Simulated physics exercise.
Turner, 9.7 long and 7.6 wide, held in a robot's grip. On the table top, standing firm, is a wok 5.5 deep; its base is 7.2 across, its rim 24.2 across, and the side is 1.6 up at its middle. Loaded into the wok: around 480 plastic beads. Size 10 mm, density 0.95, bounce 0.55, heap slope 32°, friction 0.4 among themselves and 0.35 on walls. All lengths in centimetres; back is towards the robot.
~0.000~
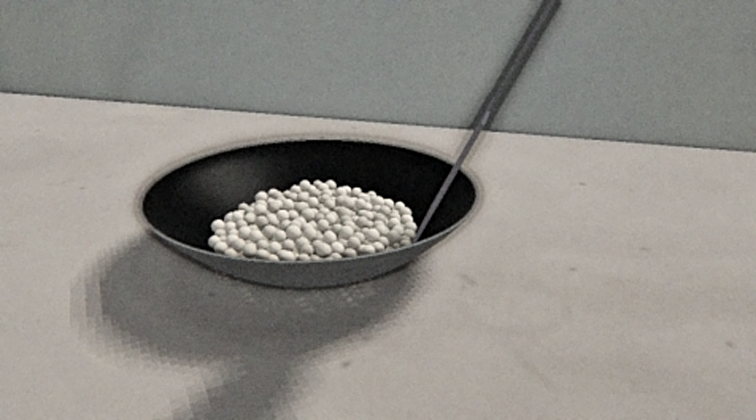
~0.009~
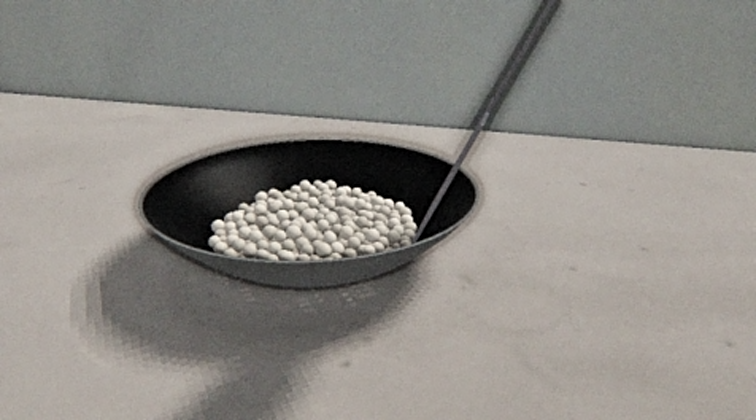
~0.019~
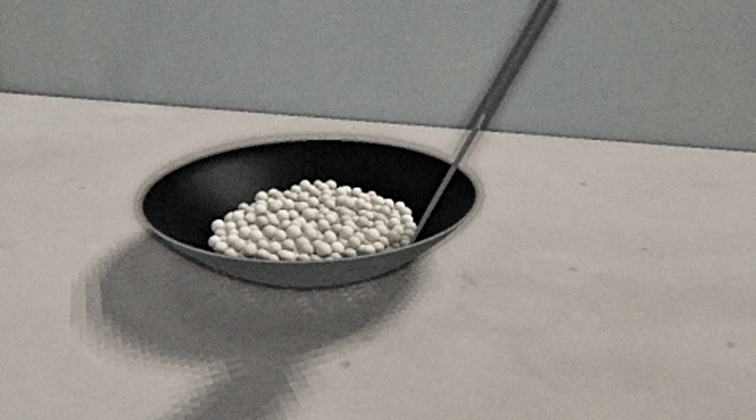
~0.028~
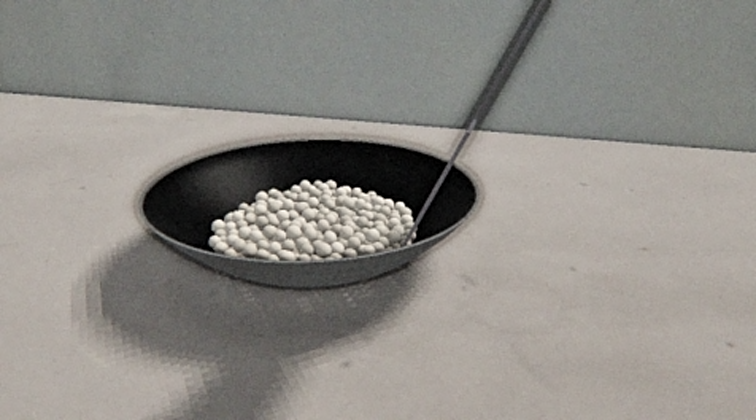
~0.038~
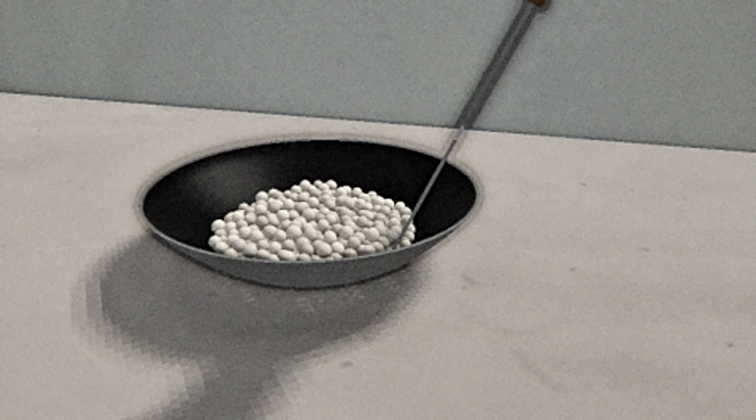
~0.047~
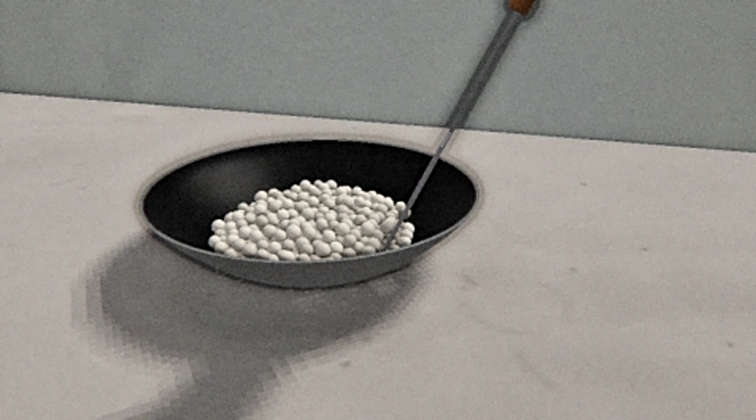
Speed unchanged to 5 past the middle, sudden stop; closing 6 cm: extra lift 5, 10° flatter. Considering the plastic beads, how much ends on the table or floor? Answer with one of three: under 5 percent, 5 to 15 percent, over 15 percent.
5 to 15 percent.
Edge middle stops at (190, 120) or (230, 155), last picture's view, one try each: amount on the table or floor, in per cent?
Around 45 per cent for the first try and 25 per cent for the second.
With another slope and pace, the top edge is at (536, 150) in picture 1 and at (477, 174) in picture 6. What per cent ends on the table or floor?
About 30 per cent.
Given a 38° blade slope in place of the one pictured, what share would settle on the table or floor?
Then roughly 10 percent.
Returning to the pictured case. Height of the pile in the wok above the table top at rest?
It reaches roughly 5.5 cm.
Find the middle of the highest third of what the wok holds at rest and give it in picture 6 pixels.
Pixel estimate: About (237, 199).
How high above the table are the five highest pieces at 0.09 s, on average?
Around 5 cm above the table.
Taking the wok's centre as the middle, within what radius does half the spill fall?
Roughly 36 cm from the middle.
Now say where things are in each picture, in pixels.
In the first picture, turner top edge at (490, 109), sloping 65°; upper third of the load around (315, 219), from x 215 to 410, top at y 185; 483 in the wok.
In the second picture, turner top edge at (489, 110), sloping 65°; upper third of the load around (315, 219), from x 215 to 410, top at y 185.
In the third picture, turner top edge at (485, 112), sloping 65°; upper third of the load around (315, 219), from x 215 to 410, top at y 185.
In the fourth picture, turner top edge at (477, 117), sloping 65°; upper third of the load around (315, 219), from x 215 to 410, top at y 185.
In the fifth picture, turner top edge at (465, 124), sloping 65°; upper third of the load around (315, 219), from x 215 to 410, top at y 185.
In the sixth picture, turner top edge at (452, 130), sloping 65°; upper third of the load around (318, 219), from x 215 to 405, top at y 185; 483 in the wok.
By 0.09 s, sloping 65°, highest piece 7 above the table; 483 in the wok.
By 0.13 s, sloping 61°, highest piece 9 above the table; 483 in the wok.
By 0.35 s, sloping 55°, highest piece 6 above the table; 440 in the wok, 37 on the table or floor, 6 on the blade or in flight.
By 1.40 s, sloping 55°, highest piece 5 above the table; 440 in the wok, 43 on the table or floor.
Final count, 440 in the wok, 43 on the table or floor. That is 9 % on the table or floor.
